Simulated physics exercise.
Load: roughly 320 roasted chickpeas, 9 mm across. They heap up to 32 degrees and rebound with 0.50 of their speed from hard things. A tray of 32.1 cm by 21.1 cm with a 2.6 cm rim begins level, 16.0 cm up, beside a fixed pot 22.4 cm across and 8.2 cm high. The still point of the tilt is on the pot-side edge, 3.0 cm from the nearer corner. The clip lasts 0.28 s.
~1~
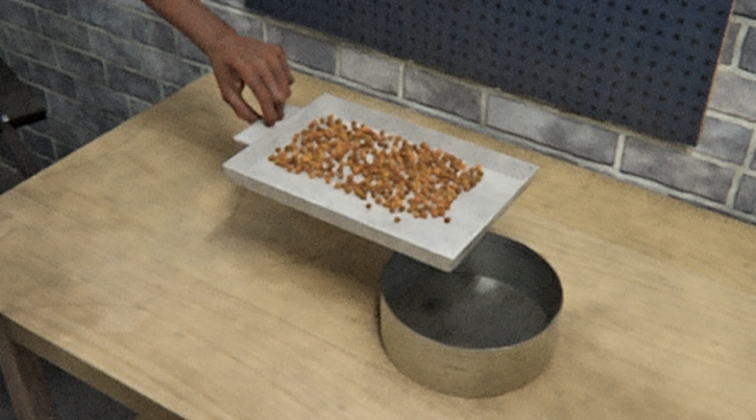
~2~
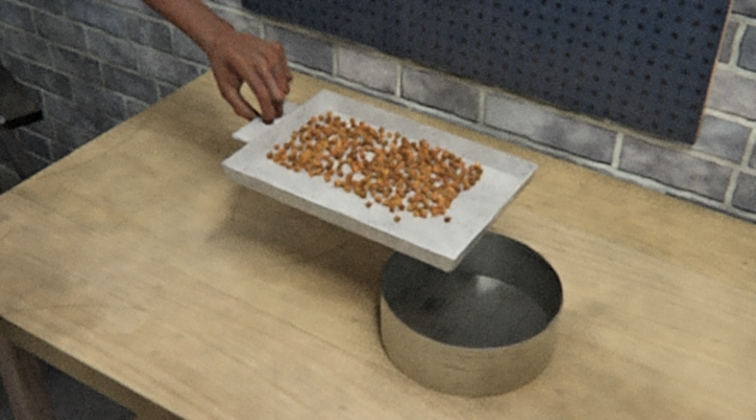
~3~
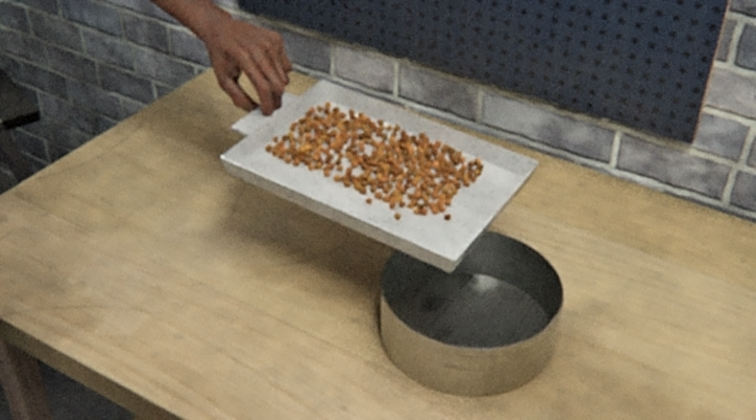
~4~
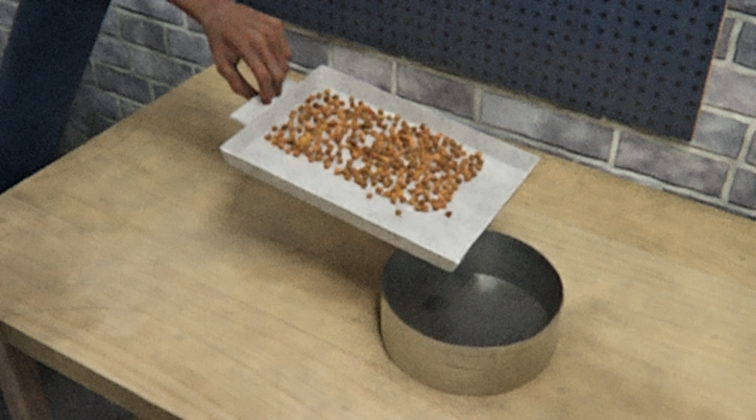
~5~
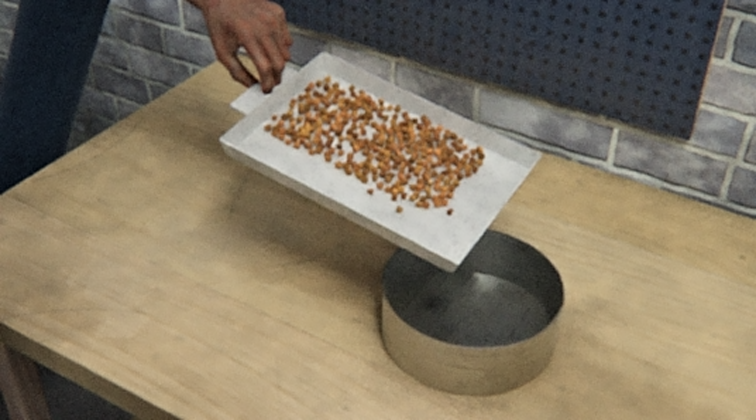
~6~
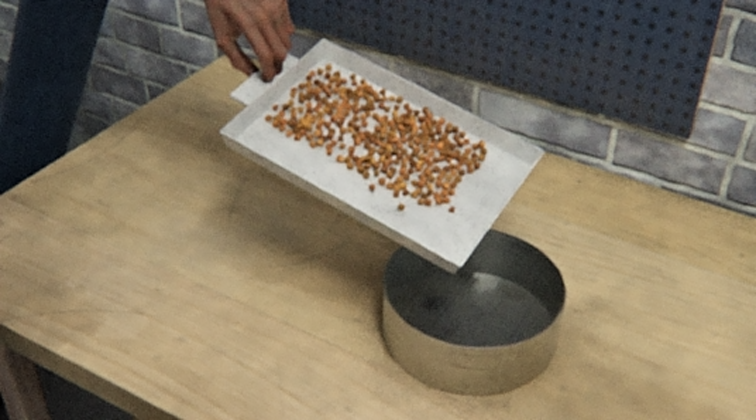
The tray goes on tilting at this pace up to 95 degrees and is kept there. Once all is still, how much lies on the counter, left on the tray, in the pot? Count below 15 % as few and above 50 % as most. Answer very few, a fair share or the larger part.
Counter: A fair share, tray: Very few, pot: The larger part.
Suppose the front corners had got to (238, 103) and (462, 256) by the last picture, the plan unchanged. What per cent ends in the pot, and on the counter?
Pot 70, counter 30.
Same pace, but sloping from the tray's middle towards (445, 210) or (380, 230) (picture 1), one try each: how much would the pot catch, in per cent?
Some 75 and 35 per cent.
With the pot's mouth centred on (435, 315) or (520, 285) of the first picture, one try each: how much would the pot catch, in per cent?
About 95 and 25 per cent.
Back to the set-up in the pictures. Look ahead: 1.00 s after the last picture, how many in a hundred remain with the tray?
About 75 per cent.
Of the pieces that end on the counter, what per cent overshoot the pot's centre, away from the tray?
Roughly 100 per cent.
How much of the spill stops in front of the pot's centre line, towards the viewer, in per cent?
Some 100 per cent.
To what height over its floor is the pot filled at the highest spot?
Roughly 2.5 cm.
Then, 0.60 s after the last picture, tilt 52 degrees; the tray holds 100 %, the pot 0 %.
Then, 1.00 s after the last picture, tilt 78 degrees; the tray holds 75 %, the pot 5 %.
Then, 1.48 s after the last picture, tilt 95 degrees; the tray holds 20 %, the pot 35 %.
In the end, counter 40 %, tray 0 %, pot 60 %.
